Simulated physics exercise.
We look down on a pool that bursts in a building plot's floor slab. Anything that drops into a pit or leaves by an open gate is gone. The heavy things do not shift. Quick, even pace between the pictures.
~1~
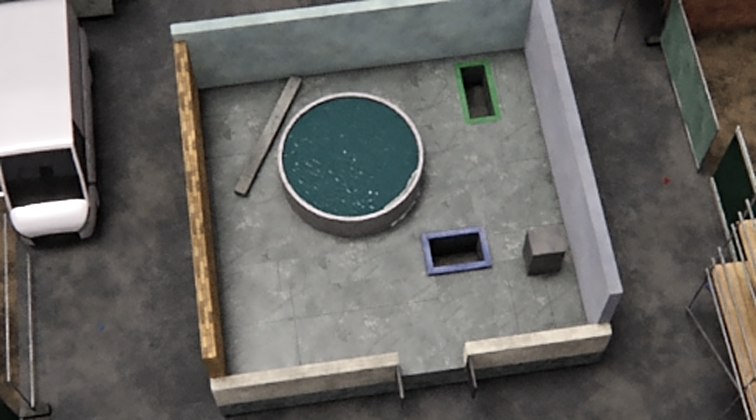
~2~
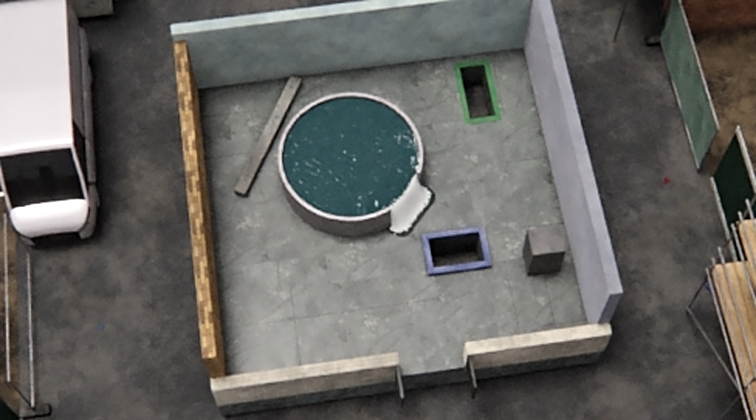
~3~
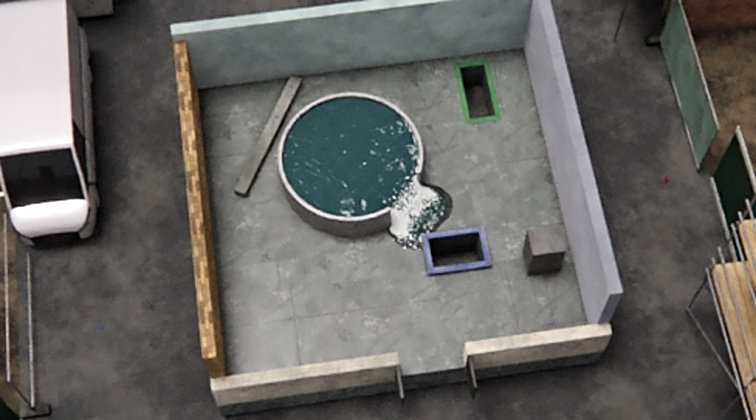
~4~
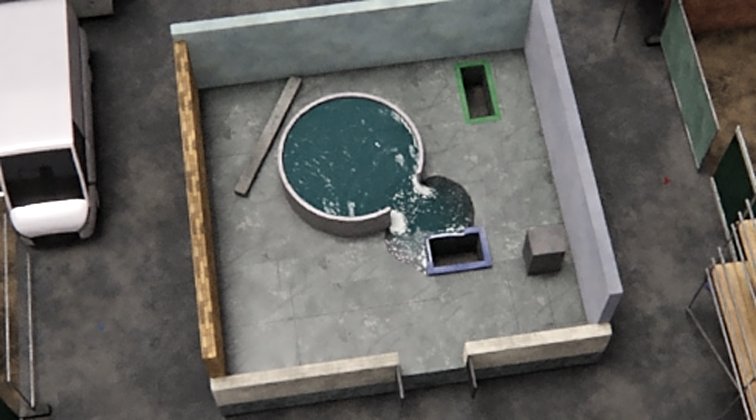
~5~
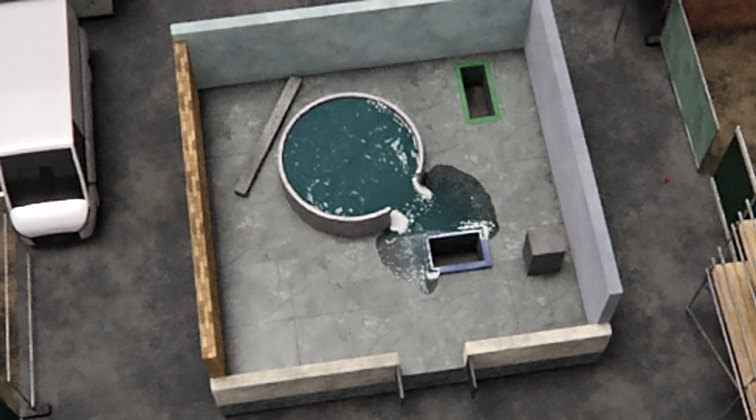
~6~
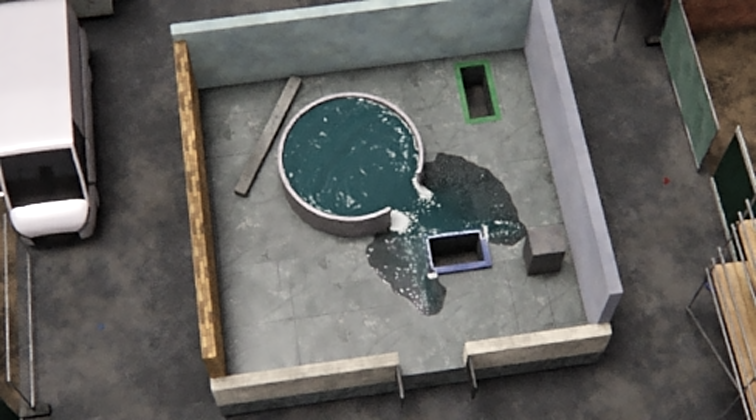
A round, grey-rimmed pool of dark teal water stands on a grey slab inside low walls, seen from above. A plank lies to its left, green-edged and blue-edged openings and a grey block sit to its right, and a white vehicle is parked outside. The pool's lower-right side bursts, and foaming water pours out, spreading around the blue-edged opening toward the block.
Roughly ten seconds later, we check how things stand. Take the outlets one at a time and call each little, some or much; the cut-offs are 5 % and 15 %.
In order: The gate catches some; the blue pit catches much; the green pit catches some.
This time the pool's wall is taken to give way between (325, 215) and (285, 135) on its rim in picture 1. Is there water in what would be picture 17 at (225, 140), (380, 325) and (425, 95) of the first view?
Result, in sequence: Inundated; untouched by the flood; untouched by the flood.
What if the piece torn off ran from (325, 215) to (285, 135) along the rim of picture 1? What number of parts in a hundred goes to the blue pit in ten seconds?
I'd estimate the blue pit takes around 2 percent.
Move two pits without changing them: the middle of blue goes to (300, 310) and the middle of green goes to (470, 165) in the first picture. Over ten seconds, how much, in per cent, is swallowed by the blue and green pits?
The blue pit takes 0 per cent, and the green pit takes 6 per cent.
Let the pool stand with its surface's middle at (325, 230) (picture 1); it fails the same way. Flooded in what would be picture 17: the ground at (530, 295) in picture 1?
The answer is submerged.
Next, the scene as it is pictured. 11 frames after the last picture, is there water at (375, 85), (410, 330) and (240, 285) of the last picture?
Points in order - 1: Unwetted; 2: Inundated; 3: Unwetted.
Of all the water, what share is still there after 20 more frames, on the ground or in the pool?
Around 80 parts in a hundred.
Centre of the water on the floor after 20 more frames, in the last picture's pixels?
I'd say near (397, 191).
A moment on, water covers 20 % of the floor; the gate 0 %, the blue pit 5 %, the green pit 0 %.
Next, water covers 25 % of the floor; the gate 2 %, the blue pit 10 %, the green pit 0 %.
Then, water covers 40 % of the floor; the gate 4 %, the blue pit 15 %, the green pit 1 %.
Later, water covers 55 % of the floor; the gate 6 %, the blue pit 21 %, the green pit 5 %.
In the end, water covers 75 % of the floor; the gate 9 %, the blue pit 23 %, the green pit 11 %.
